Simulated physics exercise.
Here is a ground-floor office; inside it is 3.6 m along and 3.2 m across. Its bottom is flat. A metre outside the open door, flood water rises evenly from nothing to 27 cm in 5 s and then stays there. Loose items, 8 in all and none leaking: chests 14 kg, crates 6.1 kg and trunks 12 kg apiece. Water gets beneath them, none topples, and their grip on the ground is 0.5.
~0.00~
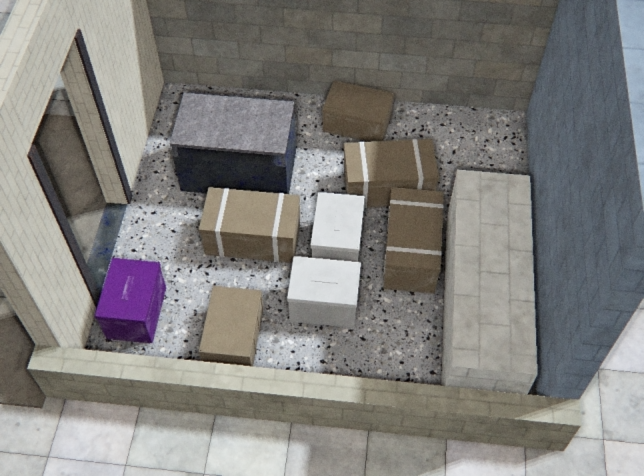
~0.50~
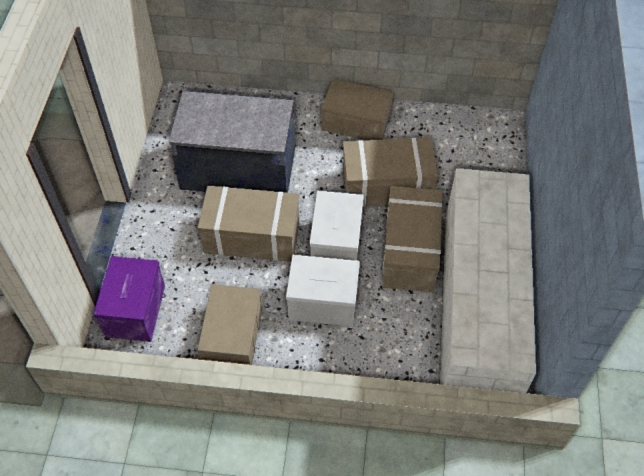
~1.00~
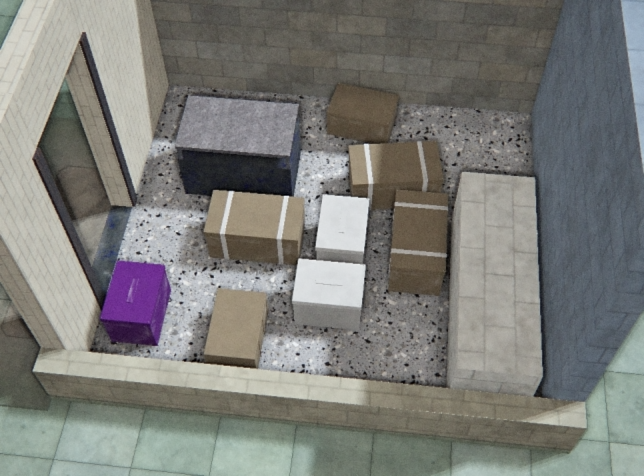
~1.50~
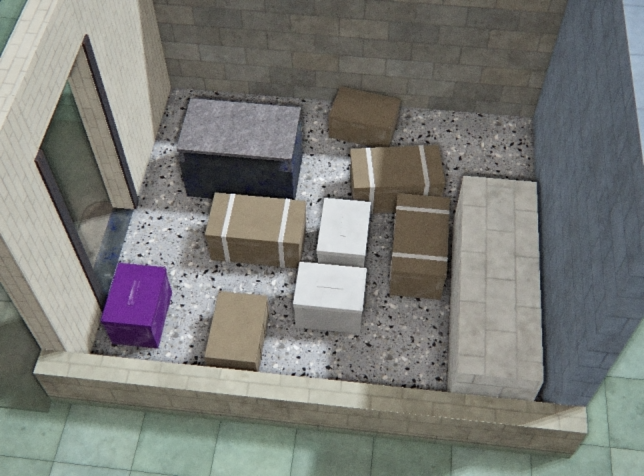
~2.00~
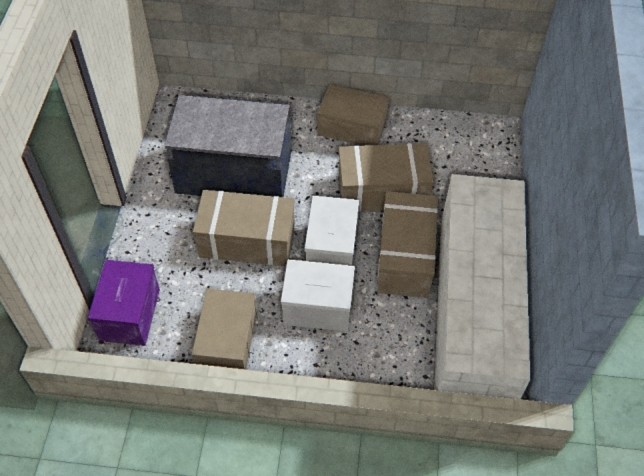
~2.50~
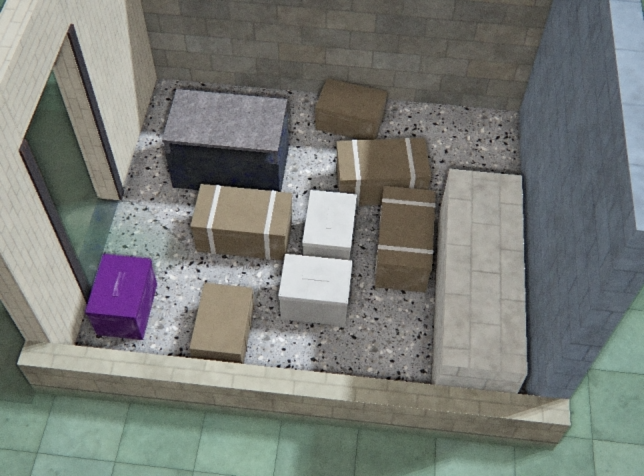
The clip shows a walled room from above, holding brown and white boxes, a dark chest and a purple box near a doorway. The view shifts slightly and the paving outside turns greener, while the boxes stay still.
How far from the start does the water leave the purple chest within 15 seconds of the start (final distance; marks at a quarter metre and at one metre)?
The purple chest ends far away.
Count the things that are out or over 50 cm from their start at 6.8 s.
By then 5.
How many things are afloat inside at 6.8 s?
6 of them.
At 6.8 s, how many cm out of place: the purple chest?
About 80 cm.
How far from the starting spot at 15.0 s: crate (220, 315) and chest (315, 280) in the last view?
In that order: 60 cm, 120 cm.
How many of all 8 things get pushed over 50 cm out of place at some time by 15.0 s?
I count 8.
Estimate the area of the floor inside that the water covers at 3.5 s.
About 2.0 m2.
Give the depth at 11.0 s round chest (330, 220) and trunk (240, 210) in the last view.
About 9 and 19 cm.
After 3.5 s the purple chest is near (119, 285), 0.0 m from its start, aground; 0 afloat.
After 6.8 s the purple chest is near (208, 335), 0.9 m from its start, afloat; 6 afloat.
After 11.0 s the purple chest is near (354, 170), 2.2 m from its start, afloat; 8 afloat.
After 15.0 s the purple chest is near (290, 93), 2.4 m from its start, afloat; 8 afloat.
